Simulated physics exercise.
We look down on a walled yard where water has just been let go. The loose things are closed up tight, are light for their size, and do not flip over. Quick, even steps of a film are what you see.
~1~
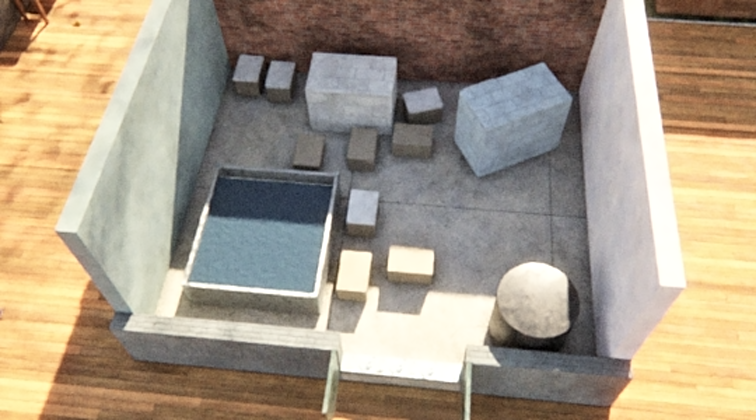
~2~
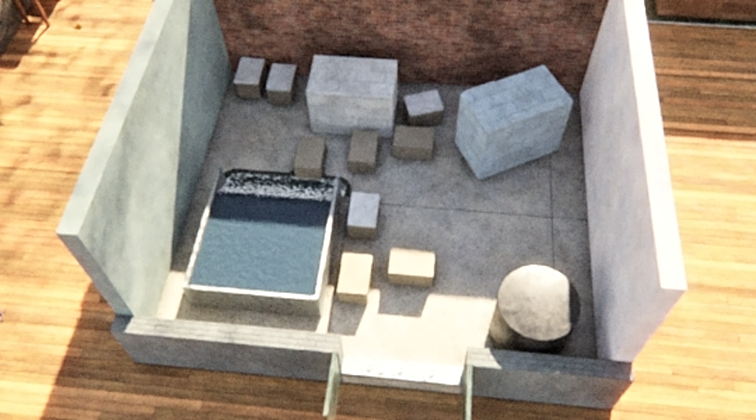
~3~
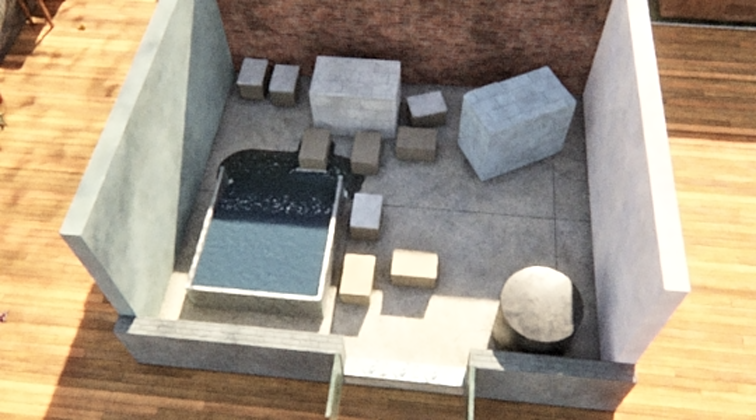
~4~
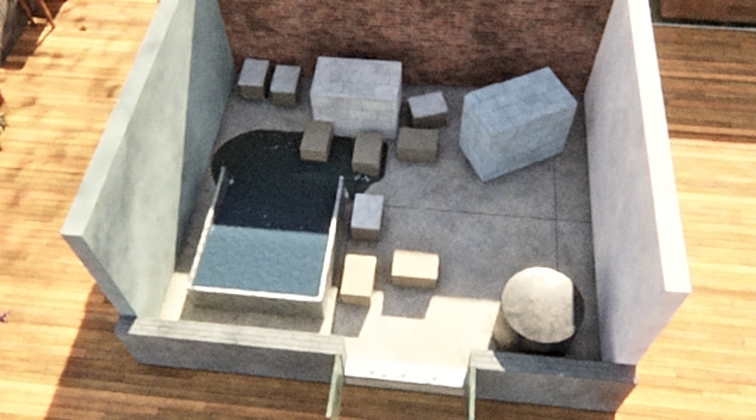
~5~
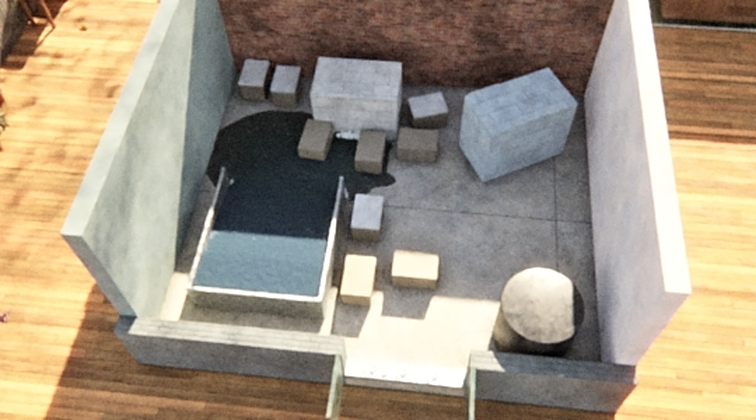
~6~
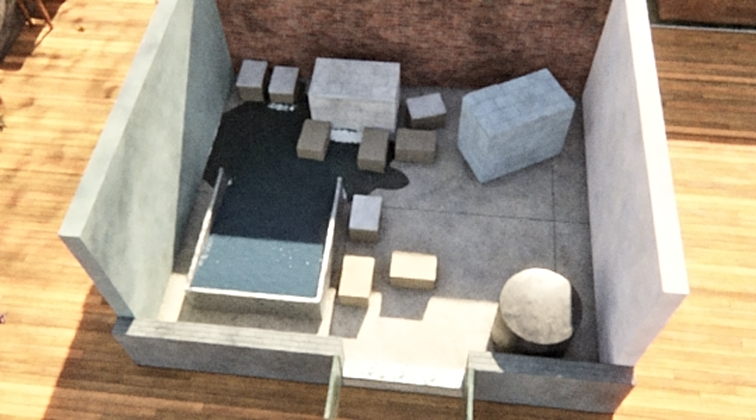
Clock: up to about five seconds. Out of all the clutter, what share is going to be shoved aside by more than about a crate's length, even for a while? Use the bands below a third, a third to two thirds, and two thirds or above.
It falls a third to two thirds.
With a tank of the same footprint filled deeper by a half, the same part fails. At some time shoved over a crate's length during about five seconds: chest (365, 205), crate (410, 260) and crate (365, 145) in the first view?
Taking each in turn, the answer is came up short, came up short, did it.
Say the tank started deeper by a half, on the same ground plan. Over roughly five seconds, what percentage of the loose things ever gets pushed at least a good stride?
That comes to 60 % of the lot.
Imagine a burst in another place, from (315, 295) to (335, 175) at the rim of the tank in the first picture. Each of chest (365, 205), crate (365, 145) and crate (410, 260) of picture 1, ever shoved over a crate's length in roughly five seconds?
Listed in turn, ends up that far off, never travels that far, ends up that far off.
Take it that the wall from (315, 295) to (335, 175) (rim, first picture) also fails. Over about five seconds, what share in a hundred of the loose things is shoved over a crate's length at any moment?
About 30 per cent.
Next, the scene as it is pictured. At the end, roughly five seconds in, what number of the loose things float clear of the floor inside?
Tally at that point: 6.
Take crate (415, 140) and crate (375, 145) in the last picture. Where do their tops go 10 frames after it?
(455, 158) and (426, 176), roughly.
A moment on, 0 of 10 are well off their spots; 2 afloat.
Next, 2 of 10 are well off their spots; 4 afloat.
Later, 4 of 10 are well off their spots; 7 afloat.
In the end, 5 of 10 are well off their spots, and 5 have been at some point; 6 afloat.
